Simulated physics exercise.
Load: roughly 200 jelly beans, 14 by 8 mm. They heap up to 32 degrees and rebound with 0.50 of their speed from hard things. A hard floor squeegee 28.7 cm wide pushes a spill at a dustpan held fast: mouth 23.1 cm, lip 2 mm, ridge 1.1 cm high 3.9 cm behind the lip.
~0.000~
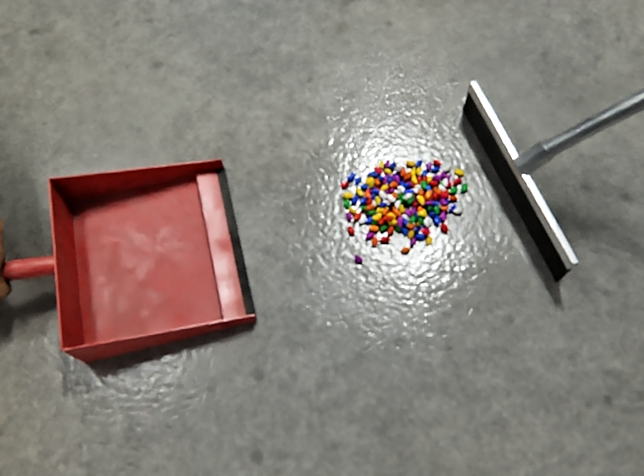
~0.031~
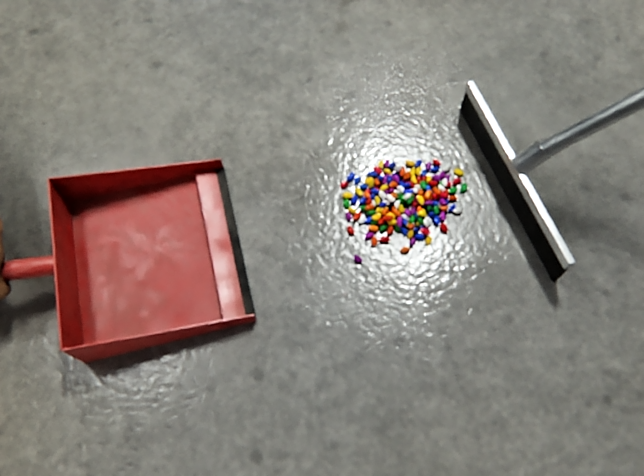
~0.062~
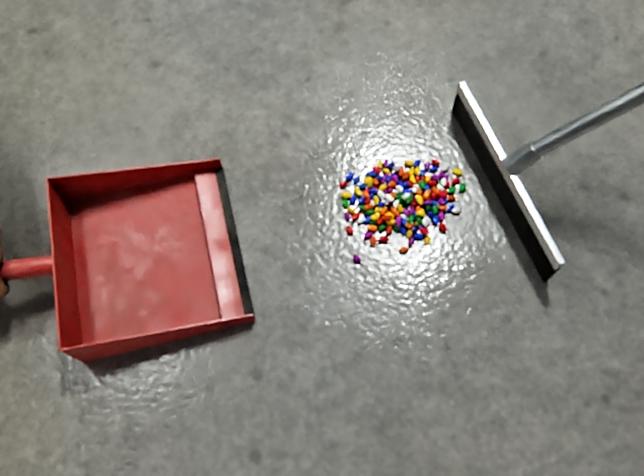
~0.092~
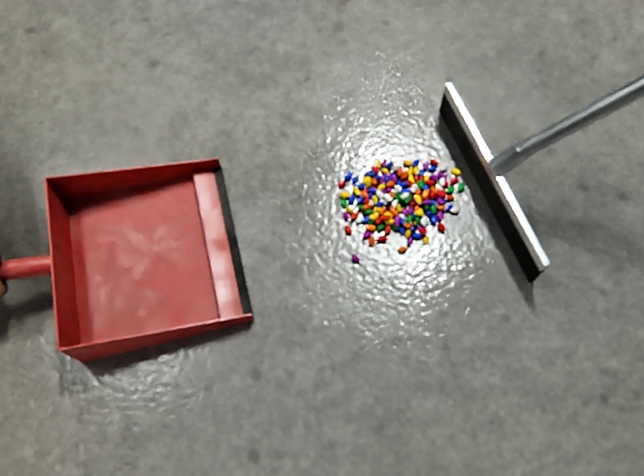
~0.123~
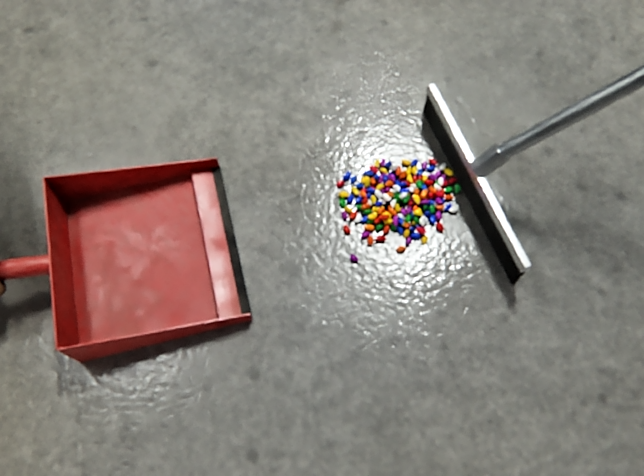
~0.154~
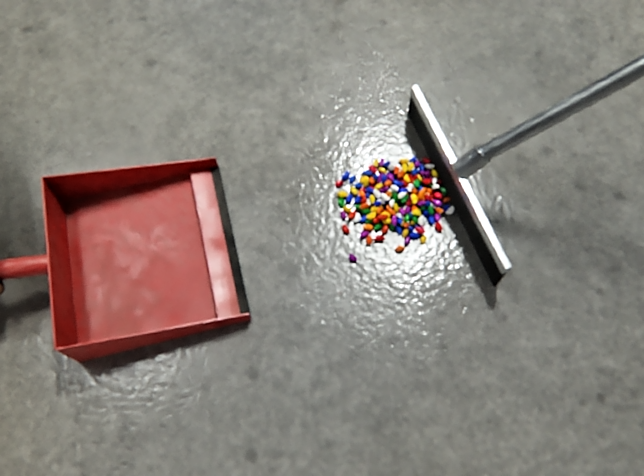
A grey hard floor with glossy, wet-looking patches is seen from above. A red dustpan lies at the left, a hand just visible on its handle at the edge, while a loose cluster of multicoloured jelly beans sits near the centre and a squeegee with a pale-topped dark blade slants at the right. The squeegee slides left until its blade meets the near side of the cluster, nudging the closest beans slightly, as the dustpan stays almost still.
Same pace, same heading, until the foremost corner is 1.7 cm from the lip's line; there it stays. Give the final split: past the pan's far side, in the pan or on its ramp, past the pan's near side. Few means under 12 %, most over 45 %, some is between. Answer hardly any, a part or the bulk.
Past the pan's far side: Hardly any; in the pan or on its ramp: A part; past the pan's near side: Hardly any.
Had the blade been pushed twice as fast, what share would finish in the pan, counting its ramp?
In that case some 60 per cent.
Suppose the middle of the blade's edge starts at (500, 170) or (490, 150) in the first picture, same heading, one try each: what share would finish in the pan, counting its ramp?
Some 35 and 30 per cent.
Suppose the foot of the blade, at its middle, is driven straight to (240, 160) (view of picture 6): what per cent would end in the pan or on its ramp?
Some 20 per cent.
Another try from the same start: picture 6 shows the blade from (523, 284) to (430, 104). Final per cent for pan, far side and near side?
Pan 40, far 5, near 15.
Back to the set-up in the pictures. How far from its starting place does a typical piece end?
About 24 cm.
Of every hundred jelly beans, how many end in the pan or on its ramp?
About 35 per cent.
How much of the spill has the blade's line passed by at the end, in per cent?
Some 0 per cent.
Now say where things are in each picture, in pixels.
The first picture shows blade from (571, 264) to (473, 89), moved 0.0 cm, 0 of the pieces shifted so far; middle of the pieces at (405, 198); pan at (145, 262).
The second picture shows blade from (568, 264) to (470, 89), moved 0.3 cm, 0 of the pieces shifted so far; middle of the pieces at (405, 198).
The third picture shows blade from (558, 265) to (461, 89), moved 1.4 cm, 0 of the pieces shifted so far; middle of the pieces at (403, 197).
The fourth picture shows blade from (543, 266) to (448, 90), moved 3.0 cm, 0 of the pieces shifted so far; middle of the pieces at (402, 197).
The fifth picture shows blade from (524, 267) to (431, 91), moved 5.2 cm, 1 of the pieces shifted so far; middle of the pieces at (401, 197).
The sixth picture shows blade from (505, 269) to (414, 93), moved 7.4 cm, 39 of the pieces shifted so far; middle of the pieces at (399, 197); pan at (139, 261). Its pace works out near 0.71 m/s, heading 8 degrees away from the viewer's side.
After 0.35 s, middle of the blade 17 cm from the lip; 0 % over the lip, far side 0 %, near side 0 %.
After 0.48 s, middle of the blade 7 cm from the lip; 0 % over the lip, far side 5 %, near side 5 %.
After 0.74 s, middle of the blade 3 cm from the lip; 35 % over the lip, far side 5 %, near side 5 %.
By 2.2 s all is still; far side 5 %, pan 35 %, near side 5 %, in front of the lip or behind the blade 55 %.
